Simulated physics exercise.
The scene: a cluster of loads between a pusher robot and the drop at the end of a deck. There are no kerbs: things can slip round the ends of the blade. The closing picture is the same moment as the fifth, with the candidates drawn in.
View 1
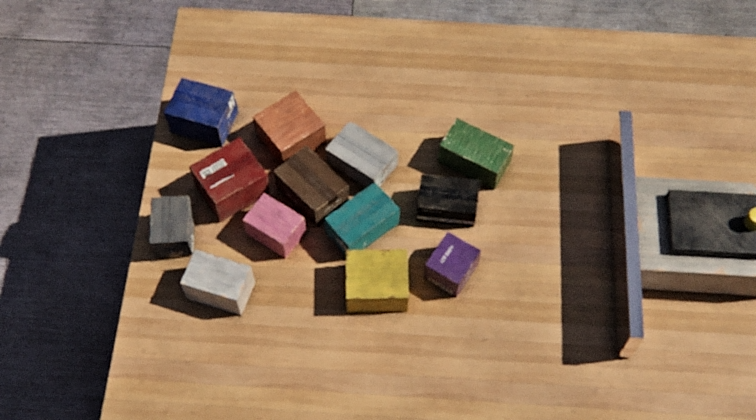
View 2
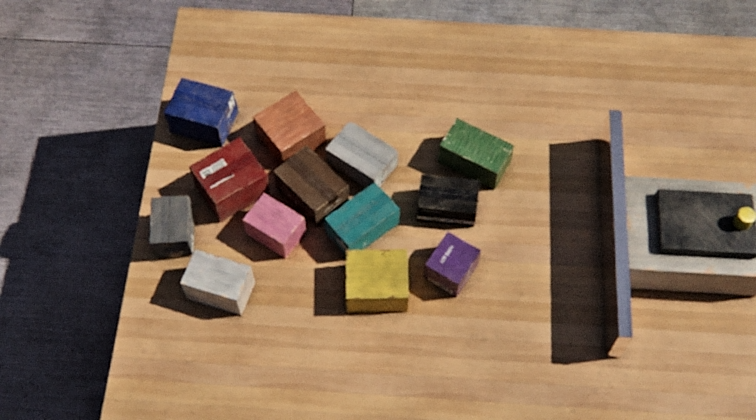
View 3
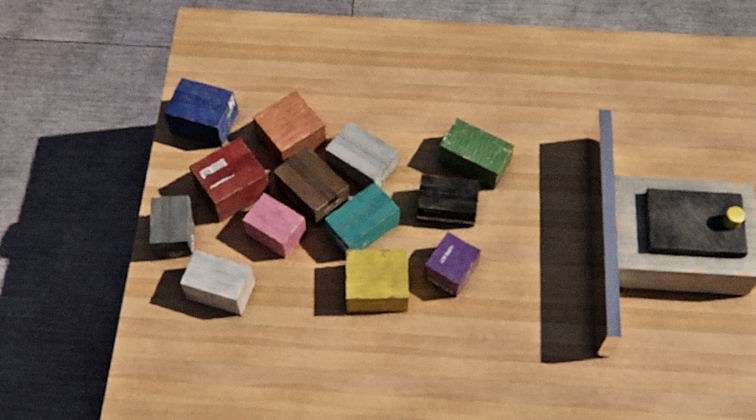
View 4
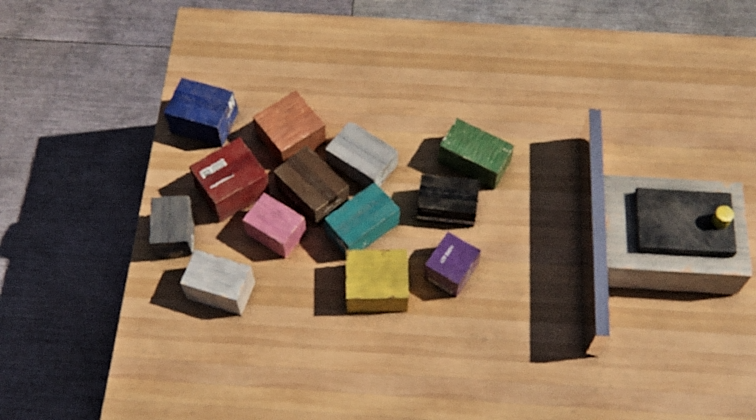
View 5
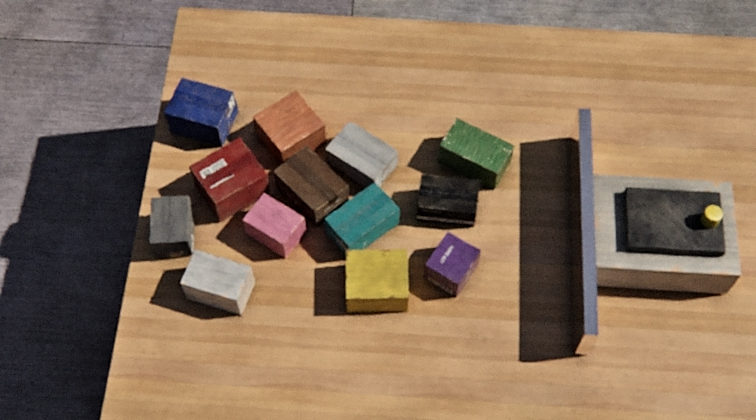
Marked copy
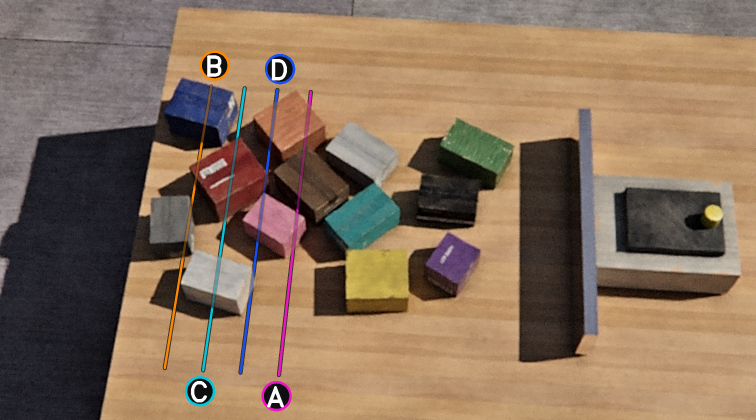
A pusher robot with a wide flat blade slides slowly left a short way across a wooden deck, narrowing the gap to a cluster of twelve coloured blocks, which all stay still and untouched.
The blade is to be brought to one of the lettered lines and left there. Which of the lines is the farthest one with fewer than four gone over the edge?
It can go as far as D.
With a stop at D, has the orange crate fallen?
No.
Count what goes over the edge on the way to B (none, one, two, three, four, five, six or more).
In all, six or more.
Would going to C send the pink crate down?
By then, yes.
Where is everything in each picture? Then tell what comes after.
Green crate (476, 154); white parcel (362, 157); turquoise parcel (362, 221), in the first frame.
Robot (699, 222); grey parcel (173, 227), in the second frame.
Robot (689, 221); pink crate (274, 226), in the third frame.
Robot (677, 221); black box (448, 200), in the fourth frame.
Robot (667, 220); blue box (202, 112); brown box (312, 186); white crate (219, 283), in the fifth frame.
On the marked copy, A at (296, 224); B at (190, 217); C at (225, 220); D at (260, 222).
Taking D. A third of the way, robot (547, 213); purple box (433, 269); green crate (425, 156).
Two thirds of the way, robot (429, 206); grey parcel (151, 233); blue box (189, 106).
When it is over, robot (338, 201); red parcel over the edge; grey parcel over the edge; three fallen.
As for the rest, A is within the limit but short; B drops eight; C drops six.
